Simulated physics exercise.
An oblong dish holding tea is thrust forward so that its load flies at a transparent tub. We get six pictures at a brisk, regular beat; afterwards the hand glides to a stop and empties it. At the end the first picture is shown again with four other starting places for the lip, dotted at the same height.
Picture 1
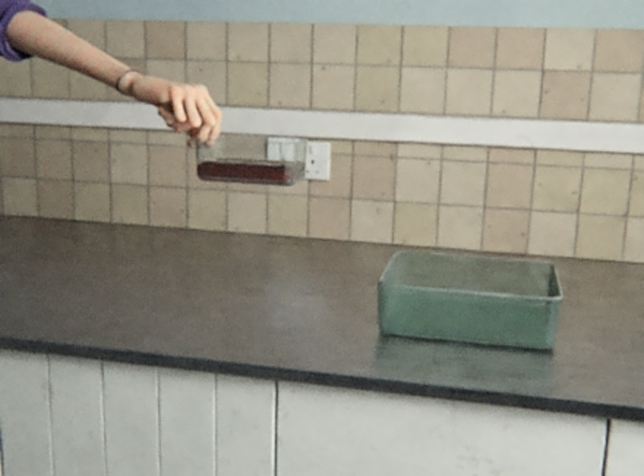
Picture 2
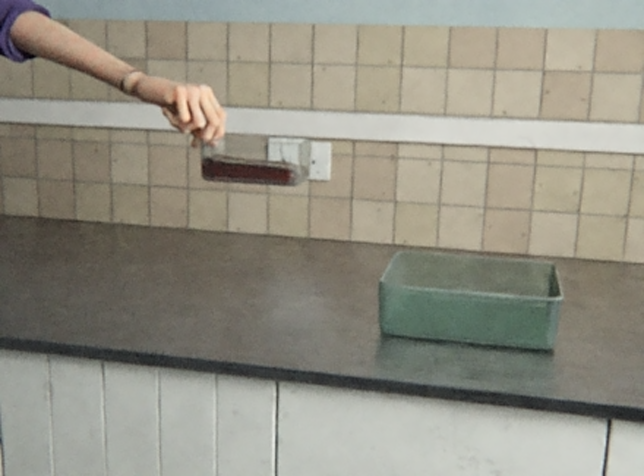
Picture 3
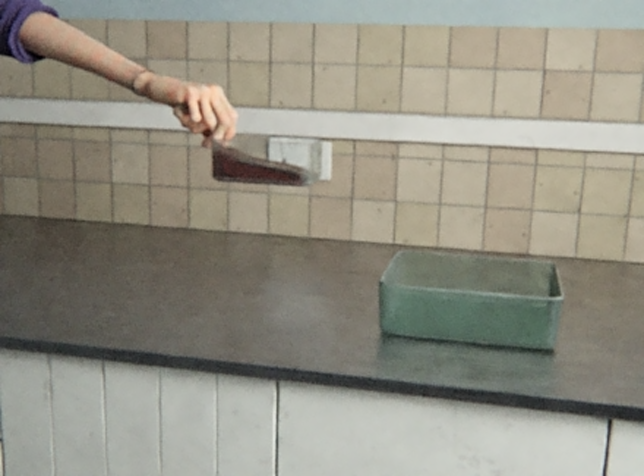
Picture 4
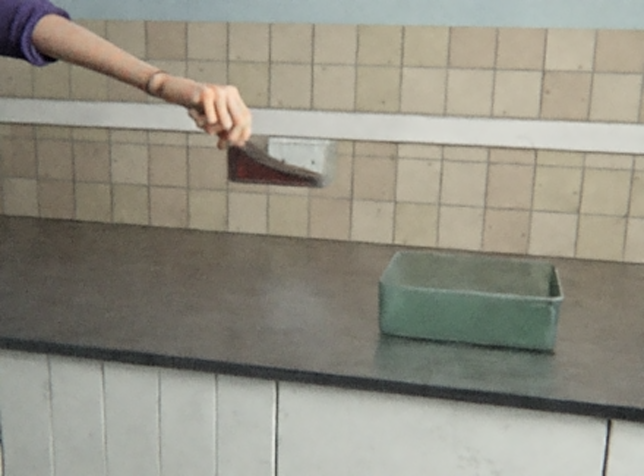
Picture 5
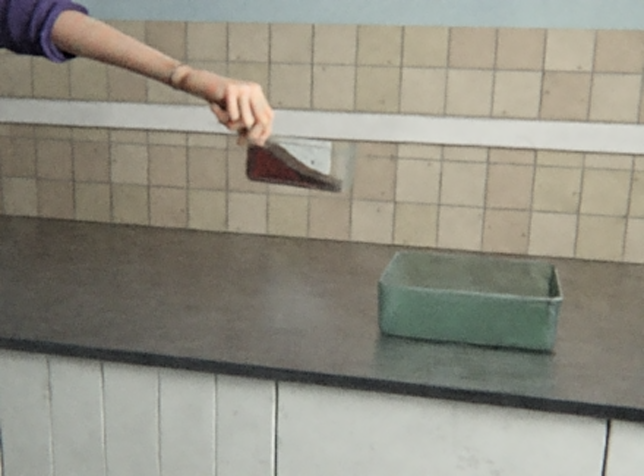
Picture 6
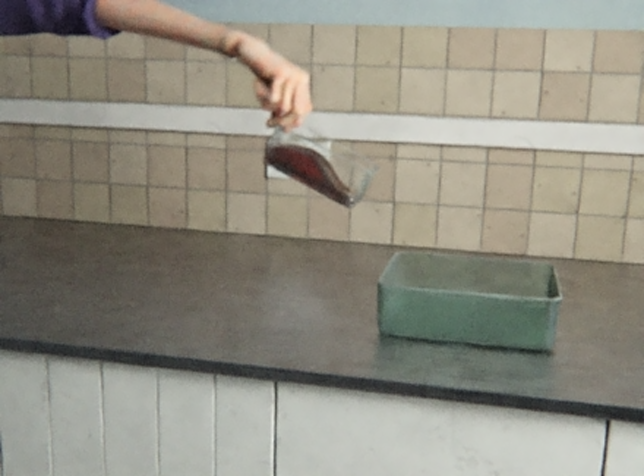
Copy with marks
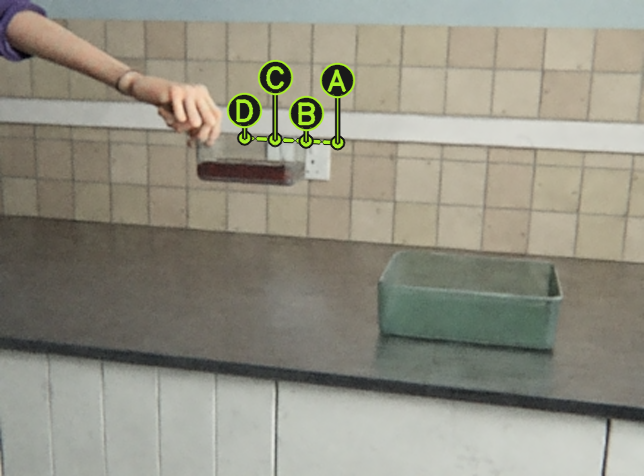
The video shows a hand holding a clear oblong dish of dark reddish-brown liquid above a counter, moving it right toward a greenish tub as the liquid sloshes inside, then tilting the dish with its right end downward.
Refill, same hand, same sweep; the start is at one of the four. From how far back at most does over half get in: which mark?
The answer is place C.
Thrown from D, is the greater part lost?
Yes, it does.
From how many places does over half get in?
Three of them.
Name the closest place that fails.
That would be D.
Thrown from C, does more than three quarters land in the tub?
No, it does not.
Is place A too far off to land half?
No, not at all.
In lime, A at (337, 142); B at (306, 141); C at (275, 139); D at (244, 138).
For place A, about 88 % lands in the tub, 2 % falls short and 10 % goes beside or beyond.
For place B, about 88 % lands in the tub, 3 % falls short and 9 % goes beside or beyond.
For place C, about 62 % lands in the tub, 30 % falls short and 8 % goes beside or beyond.
For place D, about 38 % lands in the tub, 56 % falls short and 6 % goes beside or beyond.
